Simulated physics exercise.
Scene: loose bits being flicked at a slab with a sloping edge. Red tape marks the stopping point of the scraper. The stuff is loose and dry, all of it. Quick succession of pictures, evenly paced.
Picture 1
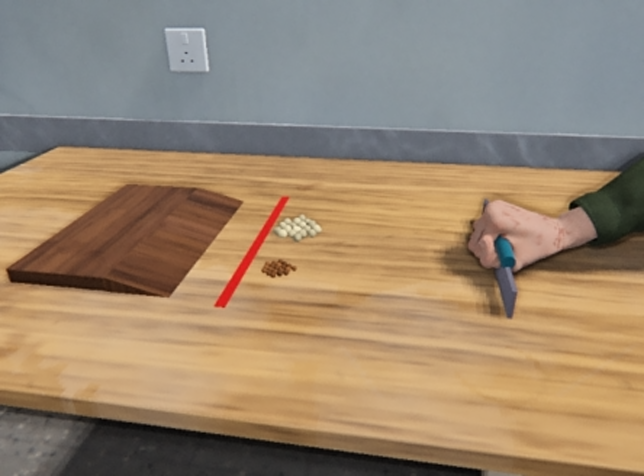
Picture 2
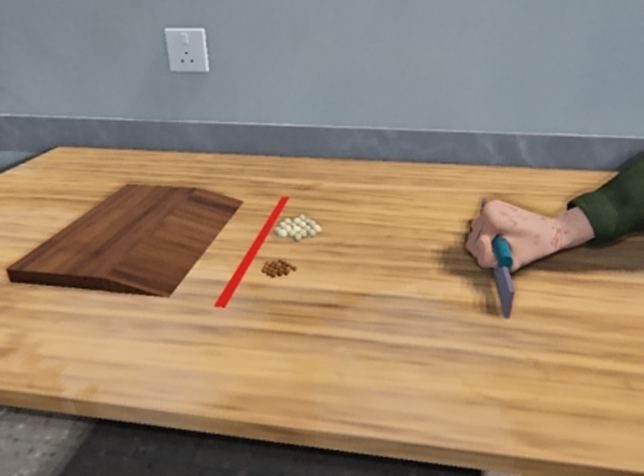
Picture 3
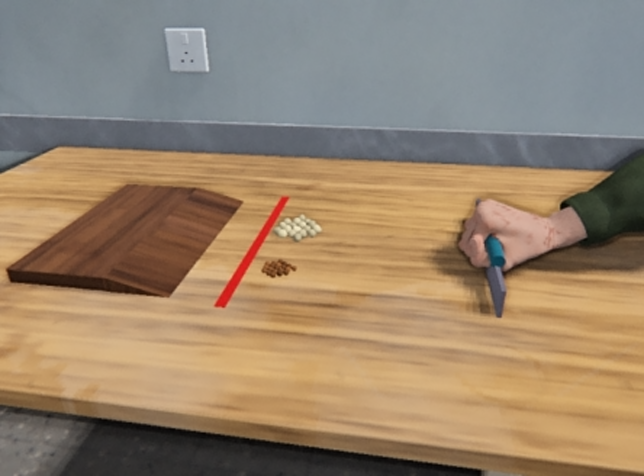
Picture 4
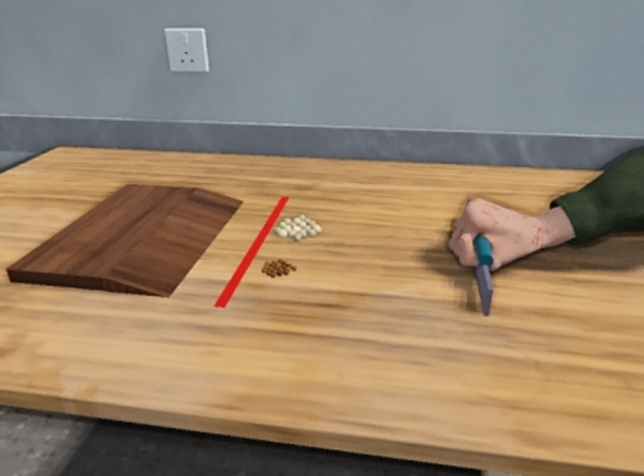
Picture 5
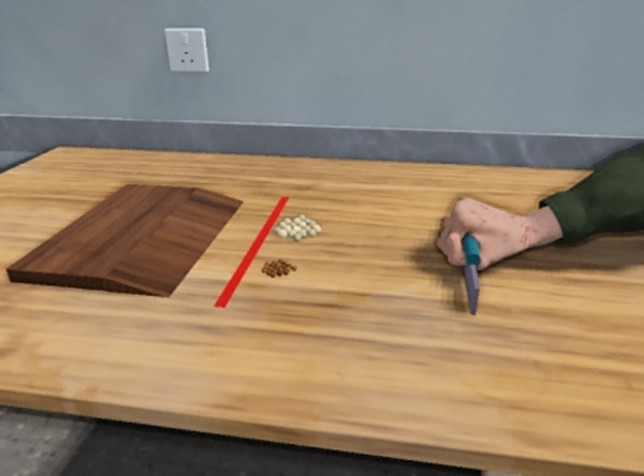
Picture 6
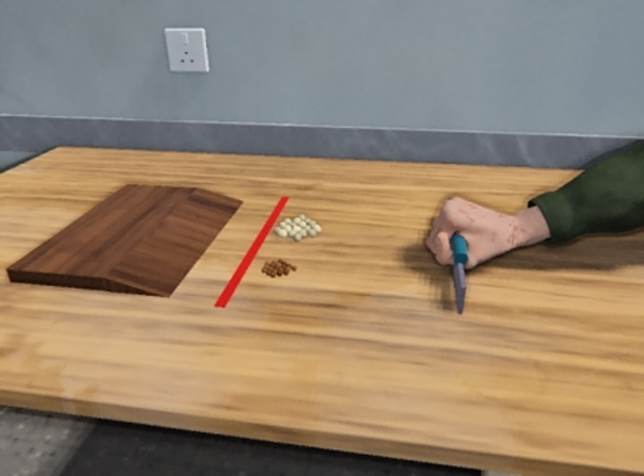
On a wooden counter, a hand in a green sleeve holding a small scraper slides slowly a short way left, while two small piles of loose bits, a strip of red tape and a dark sloping-edged board stay still.
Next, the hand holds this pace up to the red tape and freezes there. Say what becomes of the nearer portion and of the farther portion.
Noted: Nearer portion below top; Farther portion below top.
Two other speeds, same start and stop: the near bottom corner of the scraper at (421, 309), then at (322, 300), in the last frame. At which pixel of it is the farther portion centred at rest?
Try 1 about (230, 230); try 2 about (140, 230).
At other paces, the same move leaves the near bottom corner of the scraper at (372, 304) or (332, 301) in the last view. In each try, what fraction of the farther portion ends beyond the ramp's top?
First run: Near 0 %; second run: Near 50 %.
Then, 0.60 s after the last picture, scraper still moving, near (346, 227); nearer portion all short of the ramp; farther portion all short of the ramp.
Then, 1.22 s after the last picture, scraper stopped at the red tape; nearer portion all short of the ramp; farther portion all short of the ramp.
At rest, scraper stopped at the red tape; nearer portion none past the top, all short of the ramp; farther portion none past the top, all short of the ramp.
